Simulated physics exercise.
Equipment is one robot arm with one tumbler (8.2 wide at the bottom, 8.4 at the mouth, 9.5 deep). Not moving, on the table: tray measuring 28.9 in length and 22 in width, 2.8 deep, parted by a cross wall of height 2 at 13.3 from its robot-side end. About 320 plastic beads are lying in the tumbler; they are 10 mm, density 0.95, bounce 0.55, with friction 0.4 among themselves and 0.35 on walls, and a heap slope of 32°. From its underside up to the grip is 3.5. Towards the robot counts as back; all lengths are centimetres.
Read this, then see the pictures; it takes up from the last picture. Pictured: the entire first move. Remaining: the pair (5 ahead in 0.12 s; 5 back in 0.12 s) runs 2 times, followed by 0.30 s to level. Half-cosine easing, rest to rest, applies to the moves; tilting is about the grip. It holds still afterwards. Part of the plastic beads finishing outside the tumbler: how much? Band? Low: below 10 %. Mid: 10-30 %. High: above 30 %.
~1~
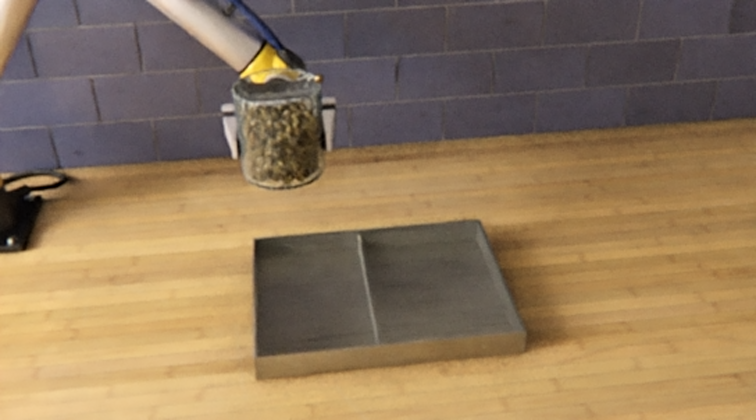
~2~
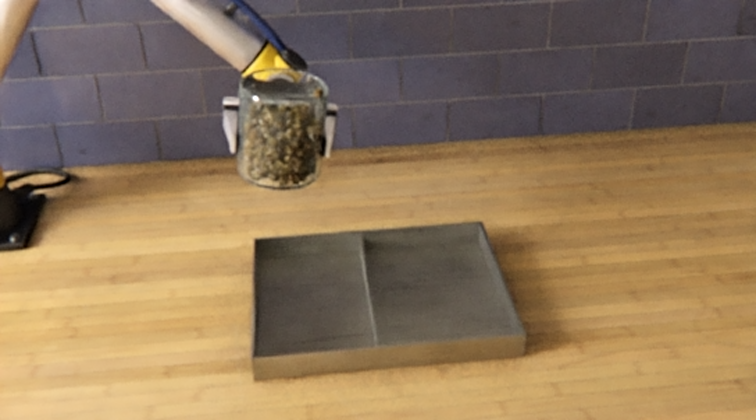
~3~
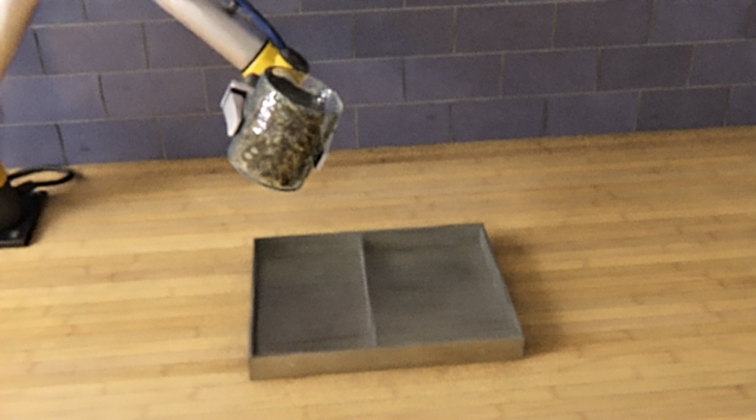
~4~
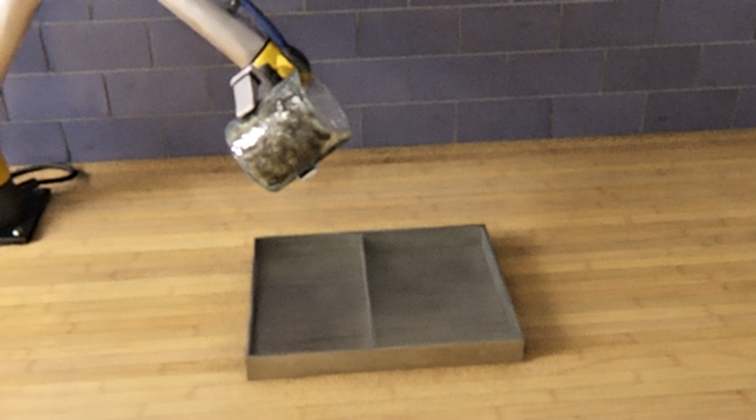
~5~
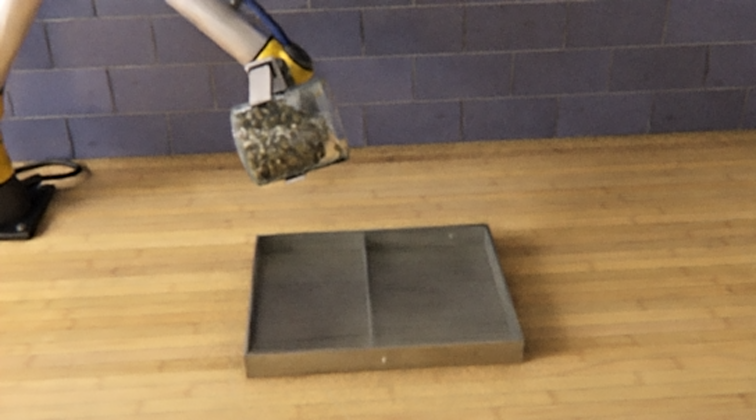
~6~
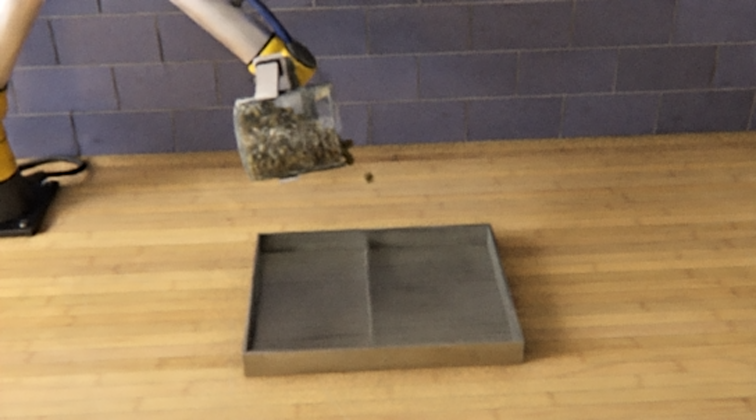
High.
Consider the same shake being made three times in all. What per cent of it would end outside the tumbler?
About 85 per cent, then.
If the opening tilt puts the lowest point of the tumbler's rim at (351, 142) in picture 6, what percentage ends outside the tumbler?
Result: Approximately 40 %.
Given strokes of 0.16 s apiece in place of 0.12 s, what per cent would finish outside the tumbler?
Estimate: Near 60 per cent.
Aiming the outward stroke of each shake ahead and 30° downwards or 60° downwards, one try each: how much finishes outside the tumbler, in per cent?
First try some 50 %, second try some 25 %.
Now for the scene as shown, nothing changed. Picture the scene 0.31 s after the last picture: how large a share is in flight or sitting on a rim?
42 %.
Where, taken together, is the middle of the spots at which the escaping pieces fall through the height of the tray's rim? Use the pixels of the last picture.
I'd say somewhere around (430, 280).
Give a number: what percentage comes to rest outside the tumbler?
Estimate: Roughly 75 %.
Then, 0.31 s on, tilted 81° forward, highest piece 23 above the table; 154 in the tumbler, 30 in the far-side part, 1 on the table or floor, 132 in flight or on a rim.
Then, 0.62 s on, tilted 43° forward, highest piece 24 above the table; 205 in the far-side part, 81 in the tumbler, 15 in the robot-side part, 8 on the table or floor, 8 in flight or on a rim.
Then, 0.98 s on, level, highest piece 23 above the table; 208 in the far-side part, 81 in the tumbler, 18 in the robot-side part, 10 on the table or floor.
Then, 2.03 s on, level, highest piece 22 above the table; 208 in the far-side part, 81 in the tumbler, 18 in the robot-side part, 10 on the table or floor.
In the end, 208 in the far-side part, 81 in the tumbler, 18 in the robot-side part, 10 on the table or floor. That is 74 % outside the tumbler.
